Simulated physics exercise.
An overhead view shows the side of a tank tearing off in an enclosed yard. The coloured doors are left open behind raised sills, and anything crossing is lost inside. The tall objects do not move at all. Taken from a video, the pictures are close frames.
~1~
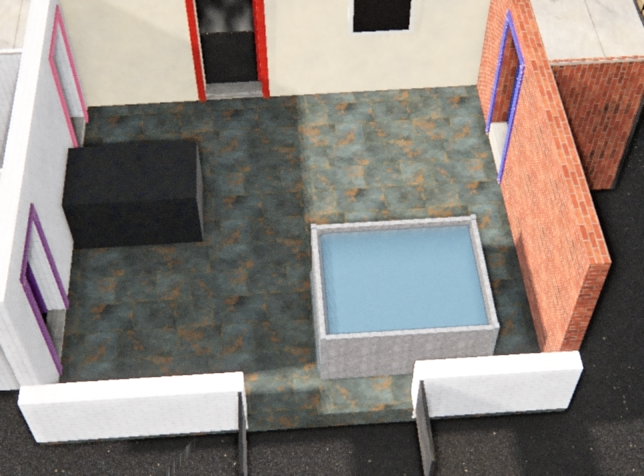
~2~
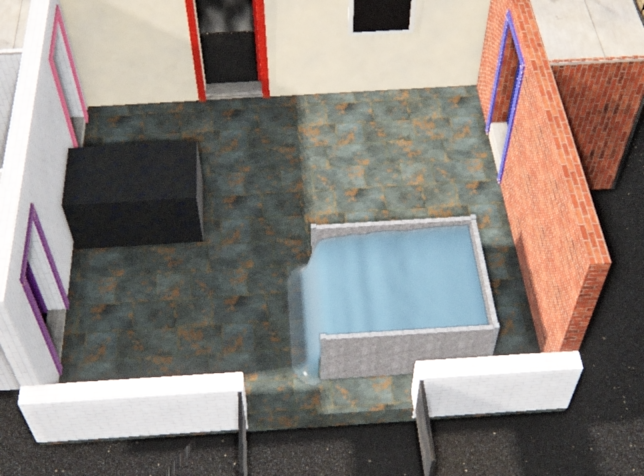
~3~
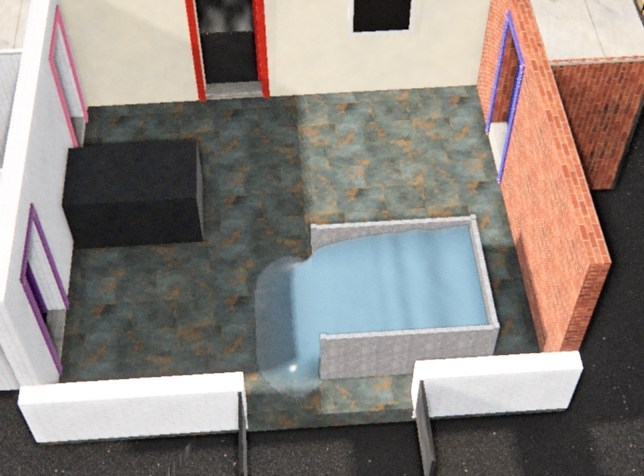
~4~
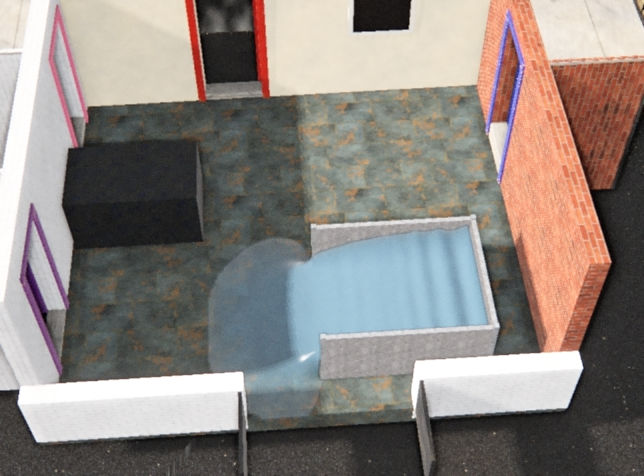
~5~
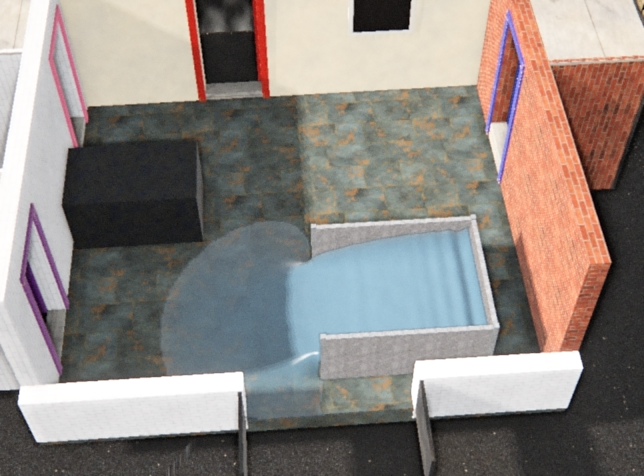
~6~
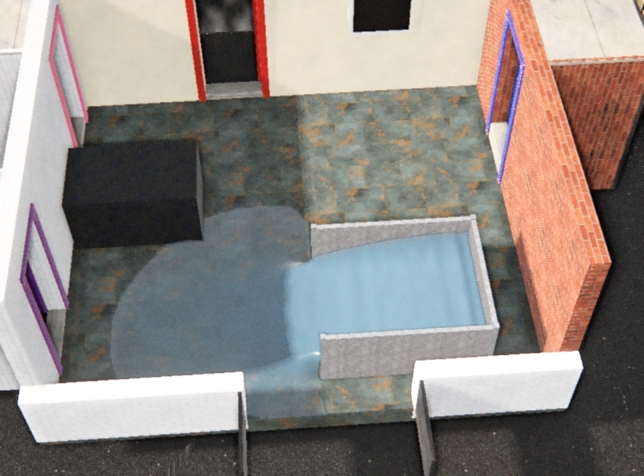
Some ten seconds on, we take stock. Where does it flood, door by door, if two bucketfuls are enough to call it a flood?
At the red door it does not flood; at the blue door it does not flood; at the purple door it floods; at the pink door it does not flood.
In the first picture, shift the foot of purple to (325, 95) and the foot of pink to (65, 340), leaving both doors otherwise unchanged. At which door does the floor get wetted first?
Going by the pictures, it's the door marked pink.
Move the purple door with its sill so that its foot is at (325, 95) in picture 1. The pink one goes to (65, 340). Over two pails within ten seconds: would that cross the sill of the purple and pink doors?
Short version: The purple door tops the limit and the pink door tops the limit.
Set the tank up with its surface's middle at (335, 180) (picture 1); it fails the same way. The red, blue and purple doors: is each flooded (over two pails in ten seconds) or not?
Here's how I see it: The red door gets past it, then the blue door doesn't reach it, and the purple door gets past it.
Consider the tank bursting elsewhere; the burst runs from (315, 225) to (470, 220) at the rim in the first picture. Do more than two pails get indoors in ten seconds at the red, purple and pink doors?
The red door tops the limit, the purple door tops the limit, the pink door tops the limit.
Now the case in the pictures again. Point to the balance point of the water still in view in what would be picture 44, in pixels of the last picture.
Near (232, 273).
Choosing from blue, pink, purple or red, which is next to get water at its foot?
My answer: The purple door.
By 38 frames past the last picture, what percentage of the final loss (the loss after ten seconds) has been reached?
Close to 80 per cent, I'd say.
A moment on, water covers 35 % of the floor; the red door not reached, the blue door not reached, the purple door far over two buckets in, the pink door not reached.
Next, water covers 40 % of the floor; the red door wet at the sill, nothing in, the blue door not reached, the purple door far over two buckets in, the pink door wet at the sill, nothing in.
Then, water covers 45 % of the floor; the red door wet at the sill, nothing in, the blue door not reached, the purple door far over two buckets in, the pink door wet at the sill, nothing in.
Later, water covers 80 % of the floor; the red door wet at the sill, nothing in, the blue door not reached, the purple door far over two buckets in, the pink door wet at the sill, nothing in.
In the end, water covers 90 % of the floor; the red door wet at the sill, nothing in, the blue door wet at the sill, nothing in, the purple door far over two buckets in, the pink door wet at the sill, nothing in.
